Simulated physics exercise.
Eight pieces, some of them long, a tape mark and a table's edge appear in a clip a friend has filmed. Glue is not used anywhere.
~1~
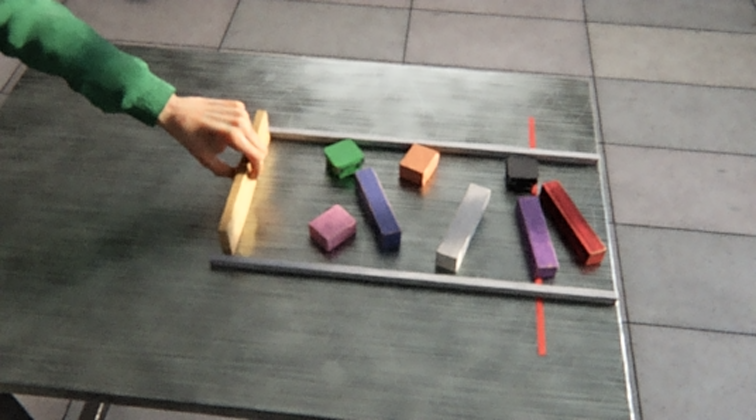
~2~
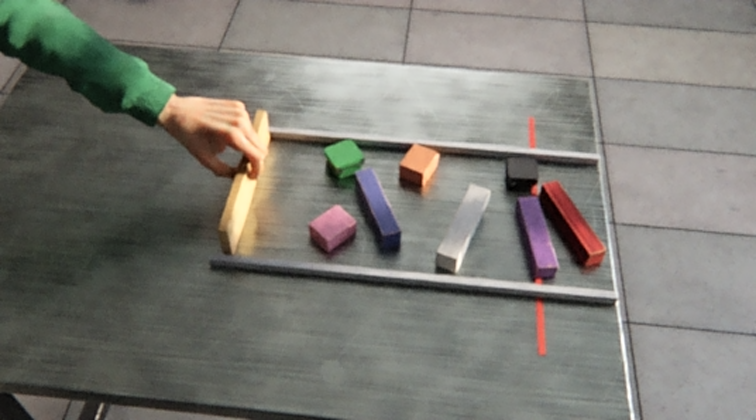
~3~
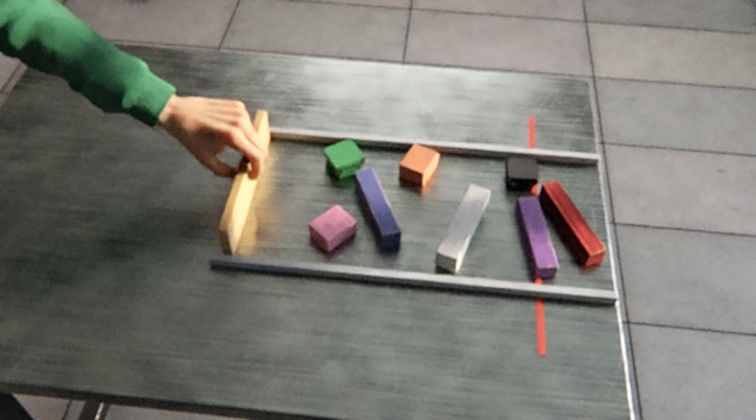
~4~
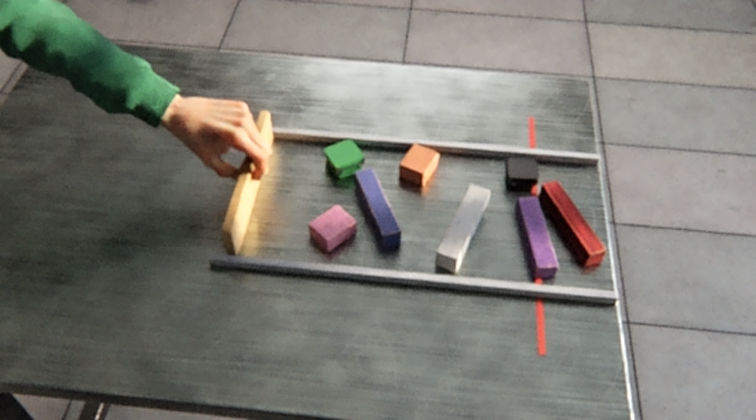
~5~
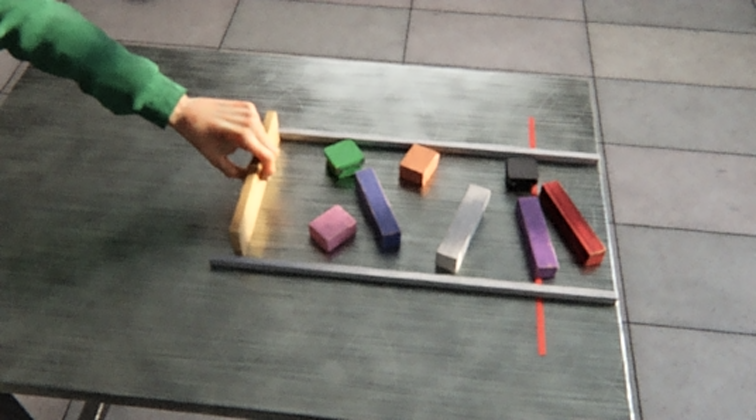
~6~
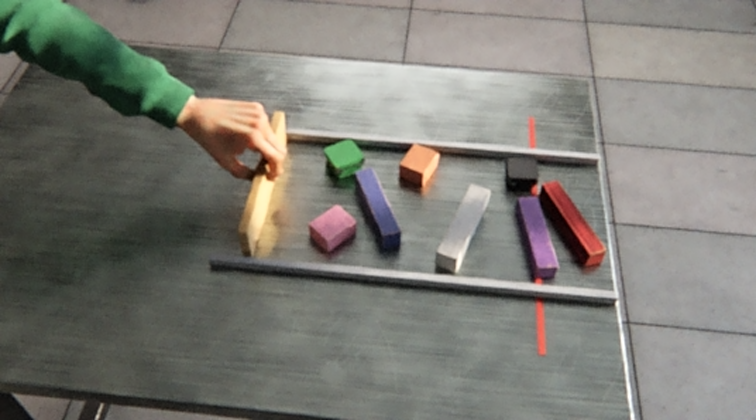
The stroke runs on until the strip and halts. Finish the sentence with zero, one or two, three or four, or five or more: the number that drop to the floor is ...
The number that drop to the floor is three or four.
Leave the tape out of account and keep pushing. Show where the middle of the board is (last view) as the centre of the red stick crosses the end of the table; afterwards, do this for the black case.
Red stick over the end: About (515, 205). Black case over the end: About (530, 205).
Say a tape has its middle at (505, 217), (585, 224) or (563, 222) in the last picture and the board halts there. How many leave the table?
Try by try, 0, 6 and 5.
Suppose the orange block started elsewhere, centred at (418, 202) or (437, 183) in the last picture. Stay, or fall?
From the two starts it stays up; it stays up.
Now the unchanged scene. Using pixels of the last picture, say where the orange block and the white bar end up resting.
Final centres, in order: Near (580, 171), near (598, 230).
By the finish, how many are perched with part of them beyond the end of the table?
Overhanging ones - 1.
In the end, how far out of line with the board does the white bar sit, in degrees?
I'd estimate about 25 degrees.
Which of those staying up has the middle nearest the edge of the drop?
Closest at the end: The white bar.
Soon after, none off yet; red stick at rest near (571, 222); purple bar at rest near (536, 236); black case at rest near (521, 174).
At rest, the number that fall off is three or four; fallen, black case, purple bar and red stick.
